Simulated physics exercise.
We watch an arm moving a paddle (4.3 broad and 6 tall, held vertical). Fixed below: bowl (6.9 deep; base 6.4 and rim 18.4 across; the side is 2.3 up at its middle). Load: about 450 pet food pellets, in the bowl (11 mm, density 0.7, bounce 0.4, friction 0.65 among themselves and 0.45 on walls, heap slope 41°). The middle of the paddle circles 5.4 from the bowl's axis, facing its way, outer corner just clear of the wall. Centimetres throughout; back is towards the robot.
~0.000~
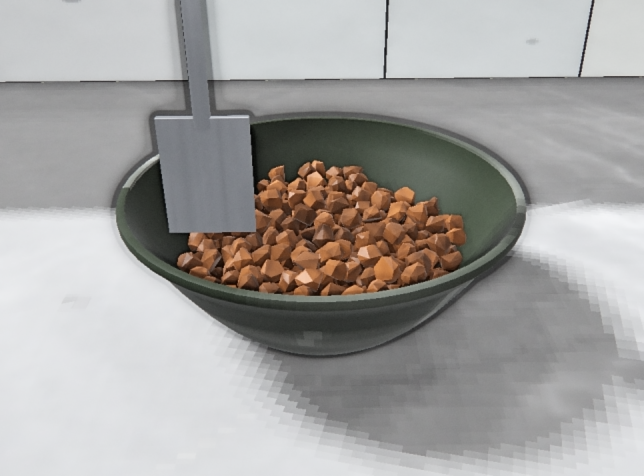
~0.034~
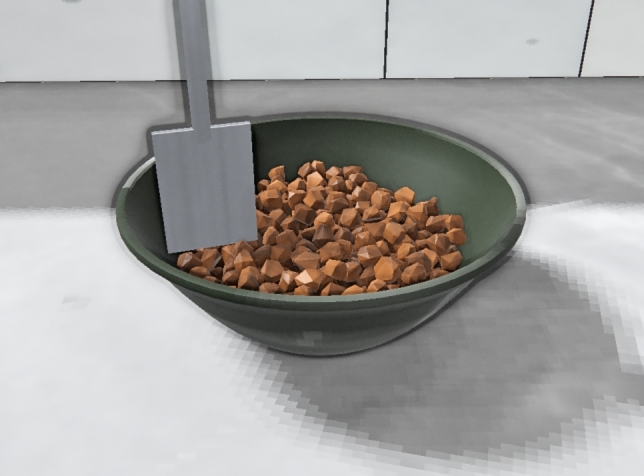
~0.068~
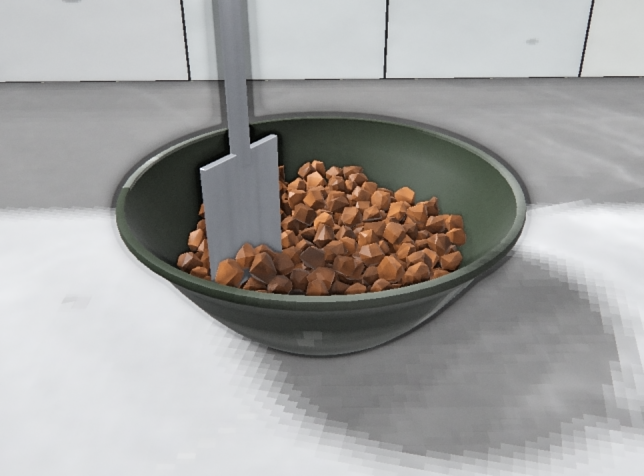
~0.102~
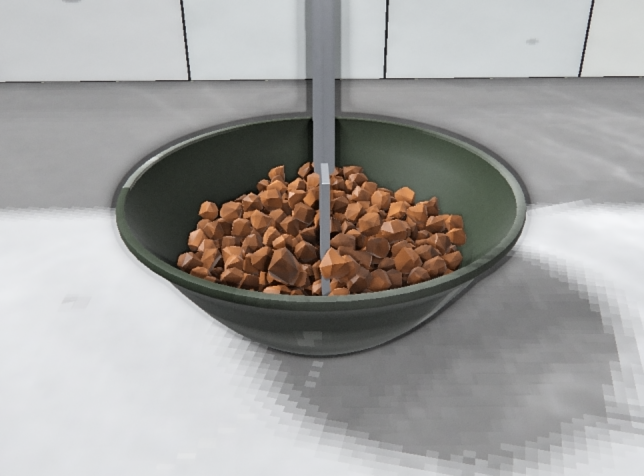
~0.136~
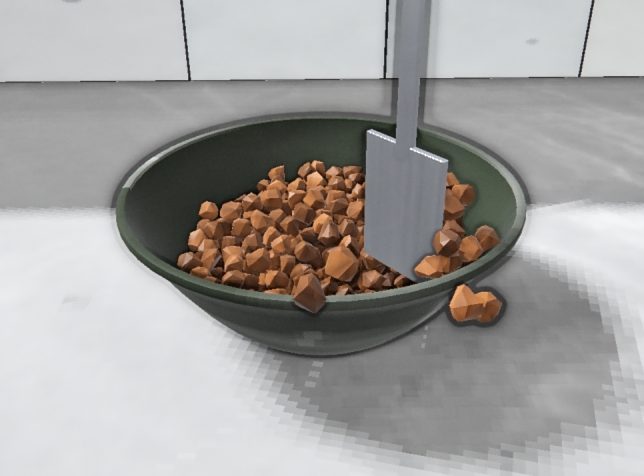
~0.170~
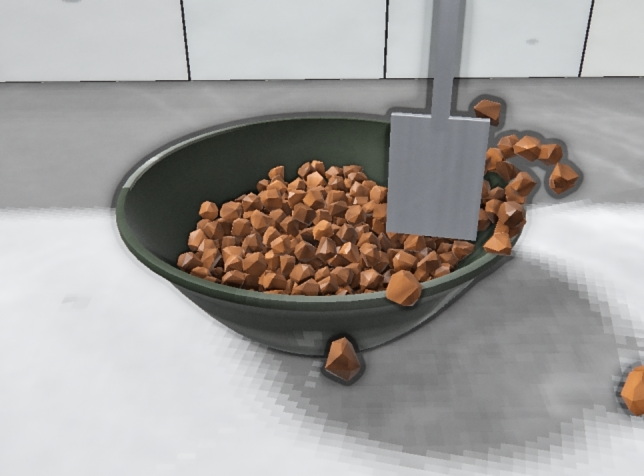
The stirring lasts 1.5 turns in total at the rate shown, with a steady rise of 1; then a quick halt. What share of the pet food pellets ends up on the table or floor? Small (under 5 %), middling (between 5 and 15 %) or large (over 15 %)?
On the table or floor the share is large, over 15 %.
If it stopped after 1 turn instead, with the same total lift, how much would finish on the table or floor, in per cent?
Then about 15 per cent.
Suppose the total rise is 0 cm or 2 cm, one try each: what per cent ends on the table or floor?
Some 30 and 10 per cent.
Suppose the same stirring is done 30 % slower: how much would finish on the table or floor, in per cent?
It would be near 15 per cent.
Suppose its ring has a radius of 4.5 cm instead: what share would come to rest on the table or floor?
It would be near 40 per cent.
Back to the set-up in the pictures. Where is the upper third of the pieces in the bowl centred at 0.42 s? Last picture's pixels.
Near (323, 254).
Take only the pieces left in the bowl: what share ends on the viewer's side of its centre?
About 55 per cent.
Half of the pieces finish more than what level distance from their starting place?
Roughly 0 cm.
After 0.30 s, 307° round, highest piece 13 above the table; 403 in the bowl, 12 on the table or floor, 38 in flight or on the tool.
After 0.42 s, 88° round, highest piece 10 above the table; 379 in the bowl, 43 on the table or floor, 31 in flight or on the tool.
After 0.68 s, 180° round, highest piece 5 above the table; 362 in the bowl, 91 on the table or floor.
After 1.38 s, 180° round, highest piece 5 above the table; 362 in the bowl, 91 on the table or floor.
At rest, 362 in the bowl, 91 on the table or floor. That is 20 % on the table or floor.
